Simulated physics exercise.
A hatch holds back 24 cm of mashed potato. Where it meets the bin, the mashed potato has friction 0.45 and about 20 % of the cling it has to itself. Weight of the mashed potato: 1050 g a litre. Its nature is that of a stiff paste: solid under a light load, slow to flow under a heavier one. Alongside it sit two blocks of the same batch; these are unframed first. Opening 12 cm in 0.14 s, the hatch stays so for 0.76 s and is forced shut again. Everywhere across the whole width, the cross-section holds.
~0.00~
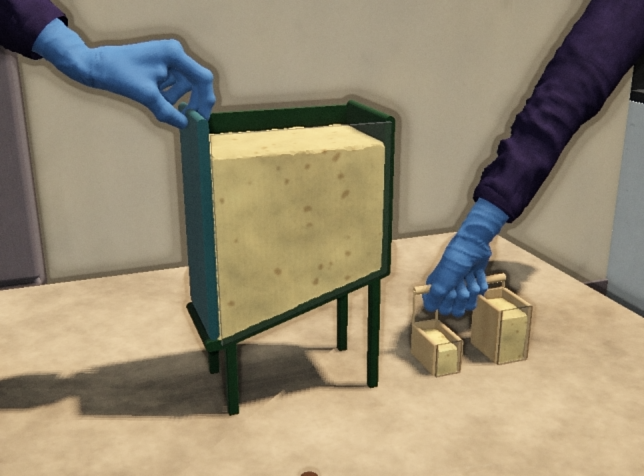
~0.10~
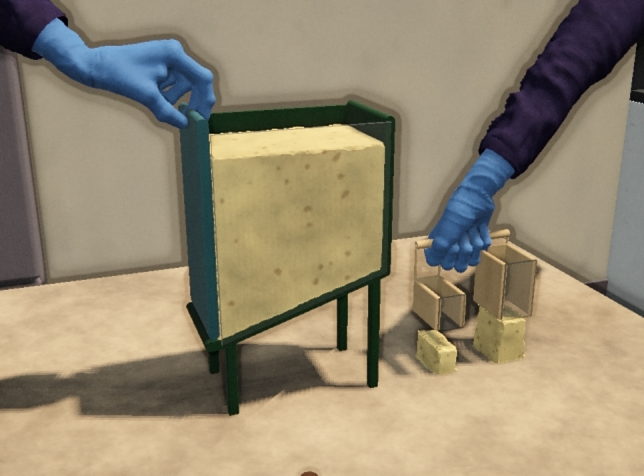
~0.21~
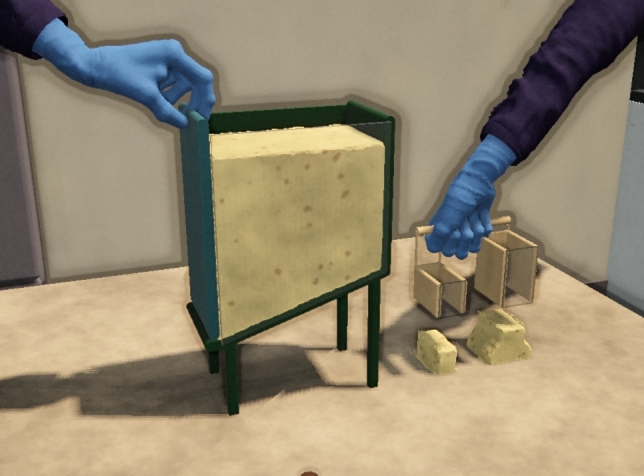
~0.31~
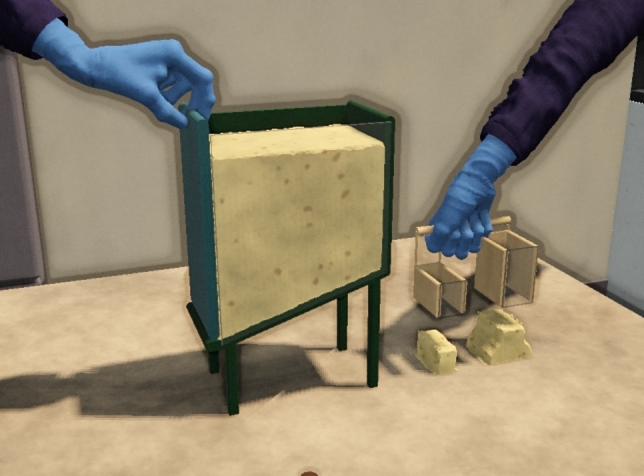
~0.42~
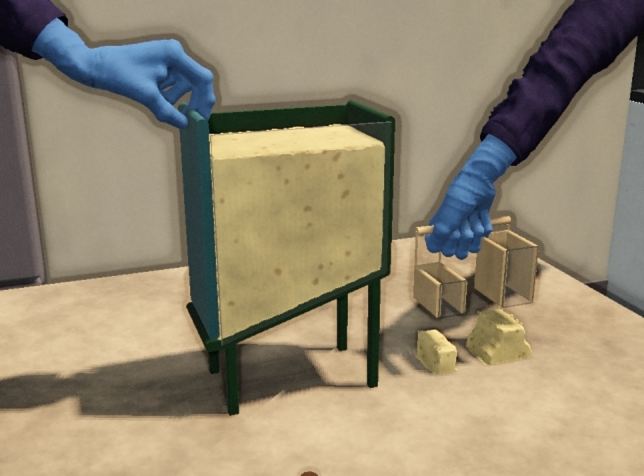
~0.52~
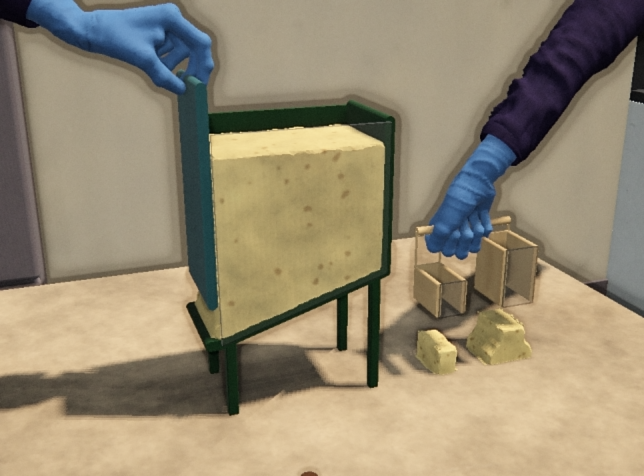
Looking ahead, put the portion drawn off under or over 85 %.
The outcome lies beyond 85 %.
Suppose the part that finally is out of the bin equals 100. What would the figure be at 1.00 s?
70 per cent.
After 0.74 s, the hatch is 12 cm open and 27 % is out.
After 1.00 s, the hatch is 12 cm open and 68 % is out.
After 1.25 s, the hatch is 12 cm open and 89 % is out.
After 1.51 s, the hatch is 3.3 cm open and 100 % is out.
After 1.70 s, the hatch is shut and 100 % is out.
